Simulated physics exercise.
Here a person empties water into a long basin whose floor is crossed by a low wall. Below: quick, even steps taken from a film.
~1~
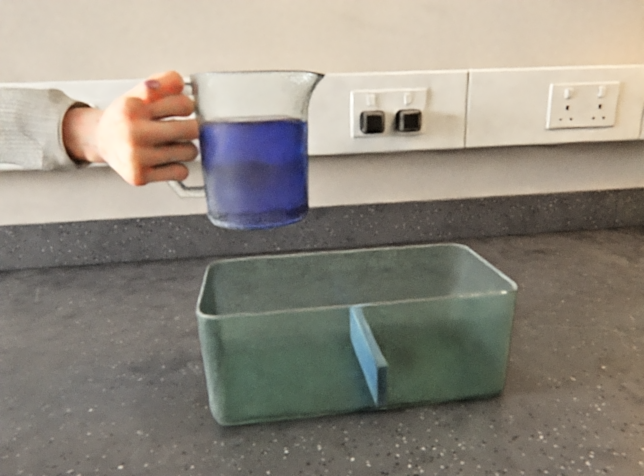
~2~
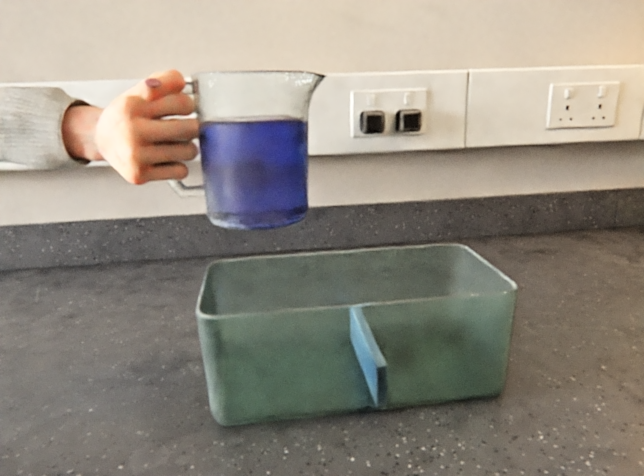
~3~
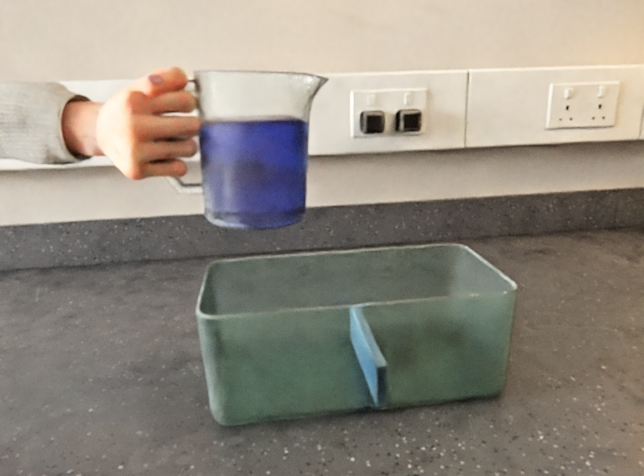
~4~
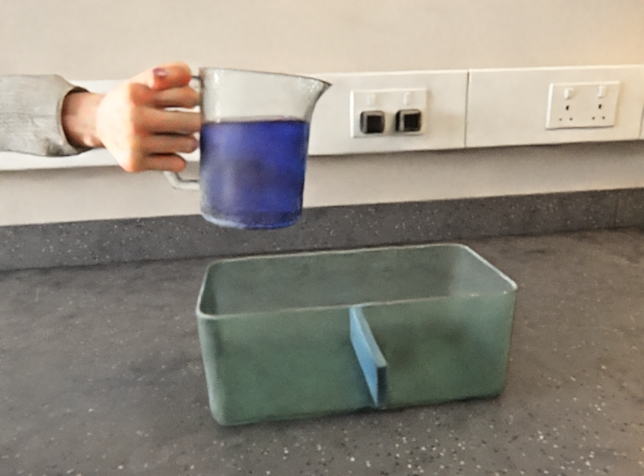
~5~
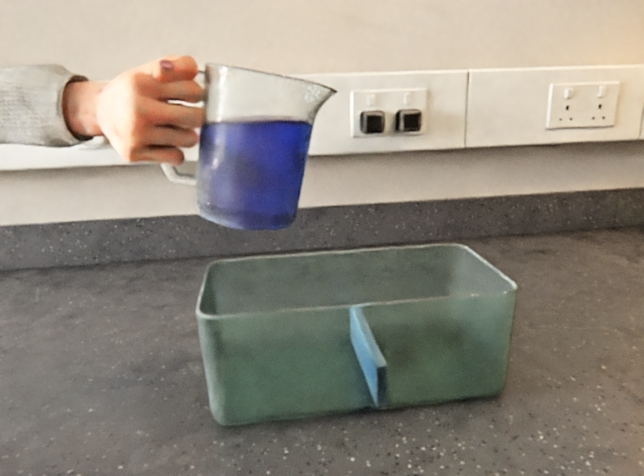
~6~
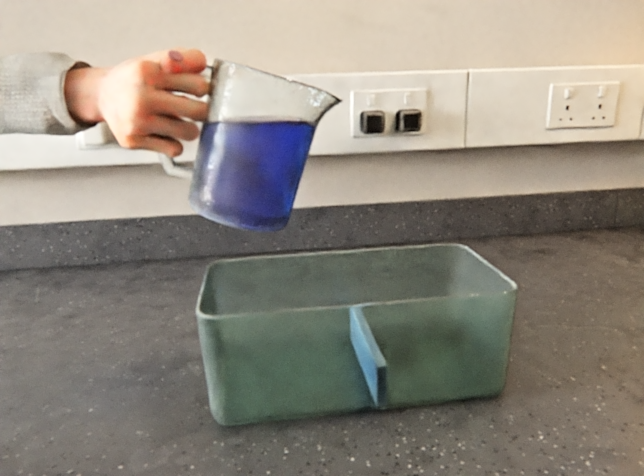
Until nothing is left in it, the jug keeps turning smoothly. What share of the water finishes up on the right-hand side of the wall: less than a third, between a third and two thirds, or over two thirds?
Tops two thirds.
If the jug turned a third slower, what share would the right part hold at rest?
Around 95 per cent ends up there.
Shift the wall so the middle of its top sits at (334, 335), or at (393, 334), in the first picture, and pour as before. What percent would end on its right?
The first one comes to 90 percent, while the second comes to 55 percent.
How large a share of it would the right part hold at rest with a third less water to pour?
90 %.
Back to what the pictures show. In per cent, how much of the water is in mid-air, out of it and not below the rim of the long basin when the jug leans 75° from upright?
Estimate: 10 per cent, roughly.
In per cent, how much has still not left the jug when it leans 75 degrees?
Roughly 90 percent remains at that point.
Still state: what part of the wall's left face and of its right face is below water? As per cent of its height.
Some 0 per cent left and 80 right.
A moment on, the tilt is 75° and 88 per cent is still to pour, 0 is left of the wall and 1 right of it.
Next, the tilt is 100° and 37 per cent is still to pour, 1 is left of the wall and 40 right of it.
Then the tilt is 101° and 8 per cent is still to pour, 3 is left of the wall and 81 right of it.
Later the tilt is 101° and 1 per cent is still to pour, 5 is left of the wall and 92 right of it.
At rest 6 per cent lies left of the wall, 92 right of it and 2 outside.
